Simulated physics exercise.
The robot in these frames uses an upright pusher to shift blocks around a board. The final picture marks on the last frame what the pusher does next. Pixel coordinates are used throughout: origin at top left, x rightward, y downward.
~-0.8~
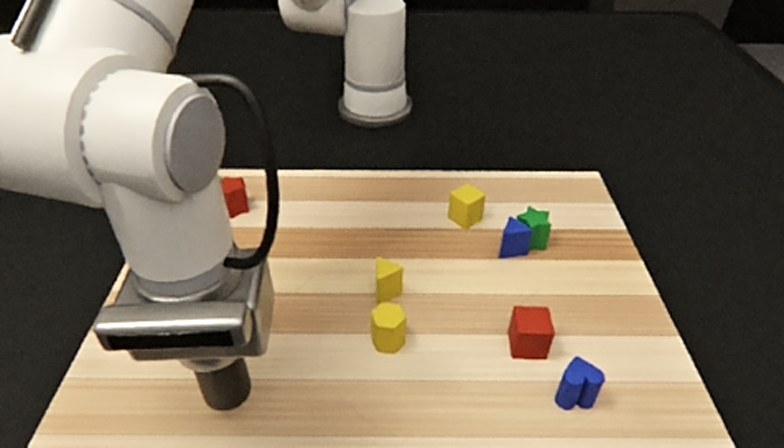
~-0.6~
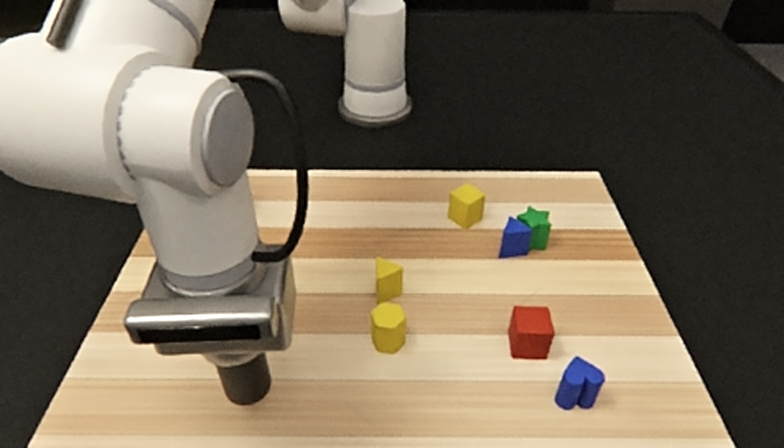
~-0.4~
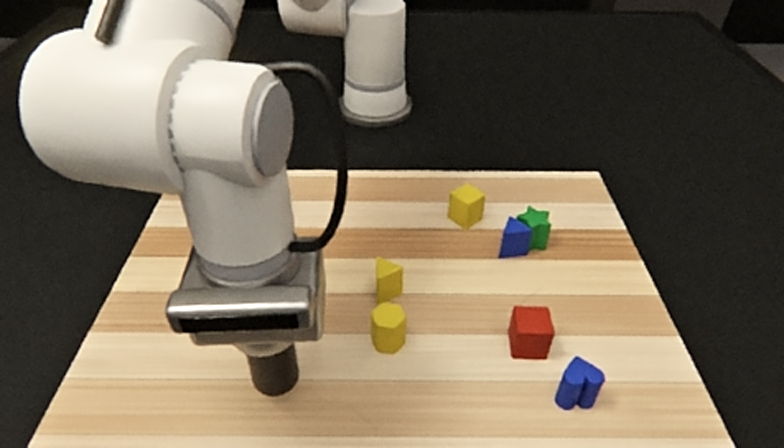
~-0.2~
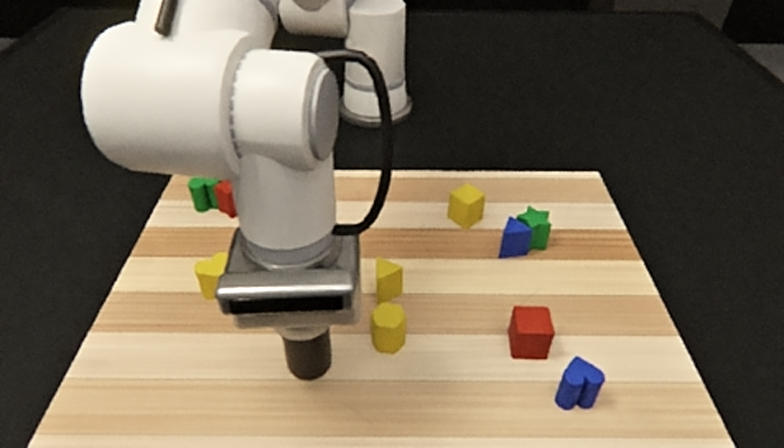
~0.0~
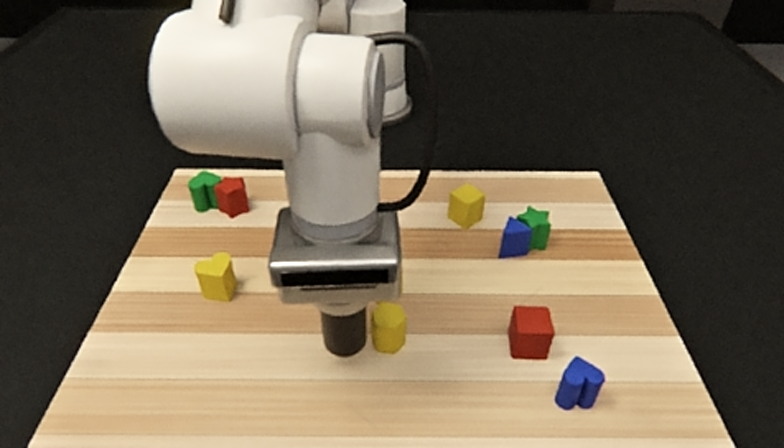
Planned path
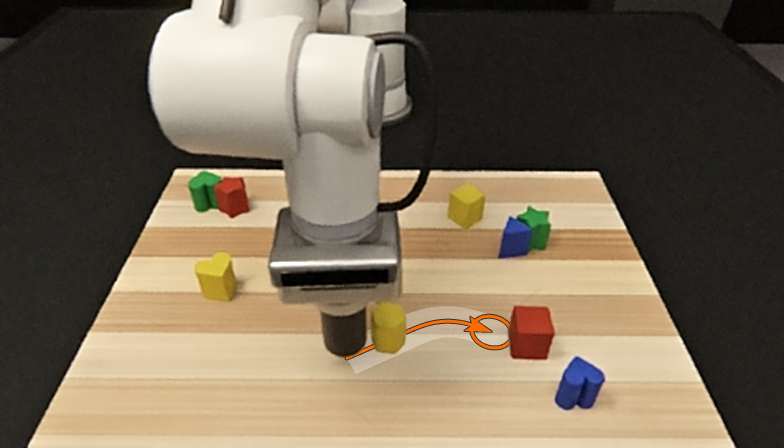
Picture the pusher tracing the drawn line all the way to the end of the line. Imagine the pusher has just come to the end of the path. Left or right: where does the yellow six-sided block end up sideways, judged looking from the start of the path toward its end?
That's a shift to the left.
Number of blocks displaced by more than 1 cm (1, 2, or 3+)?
It should be one.
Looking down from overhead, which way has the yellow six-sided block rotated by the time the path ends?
Viewed from above, counterclockwise.
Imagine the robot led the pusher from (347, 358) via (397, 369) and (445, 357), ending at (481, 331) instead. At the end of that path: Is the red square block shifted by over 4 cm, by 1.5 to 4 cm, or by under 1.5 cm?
The shift is below 1.5 cm.
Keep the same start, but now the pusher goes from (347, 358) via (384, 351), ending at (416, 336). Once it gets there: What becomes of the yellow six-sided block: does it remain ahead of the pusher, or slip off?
The pusher still drives it.
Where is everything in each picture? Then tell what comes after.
Tip of the pusher at (228, 392), middles of tops, yellow six-sided block at (388, 314), red square block at (534, 319), in the first picture.
Pusher at (249, 387), nothing pushed, in the second picture.
Pusher at (277, 378), nothing pushed, in the third picture.
Pusher at (310, 363), nothing pushed, in the fourth picture.
Pusher at (345, 341), yellow six-sided block at (388, 314), red square block at (534, 319), in the fifth picture.
The line goes from (347, 358) by way of (395, 337) and (441, 322) to (492, 332).
The first path, step by step. One third of the way, pusher at (395, 320); yellow six-sided block at (426, 297).
Two thirds of the way, pusher at (443, 304); yellow six-sided block at (471, 280), turned 25° anticlockwise.
At the end, pusher at (495, 315); yellow six-sided block at (497, 277), turned 85° anticlockwise; red square block unmoved.
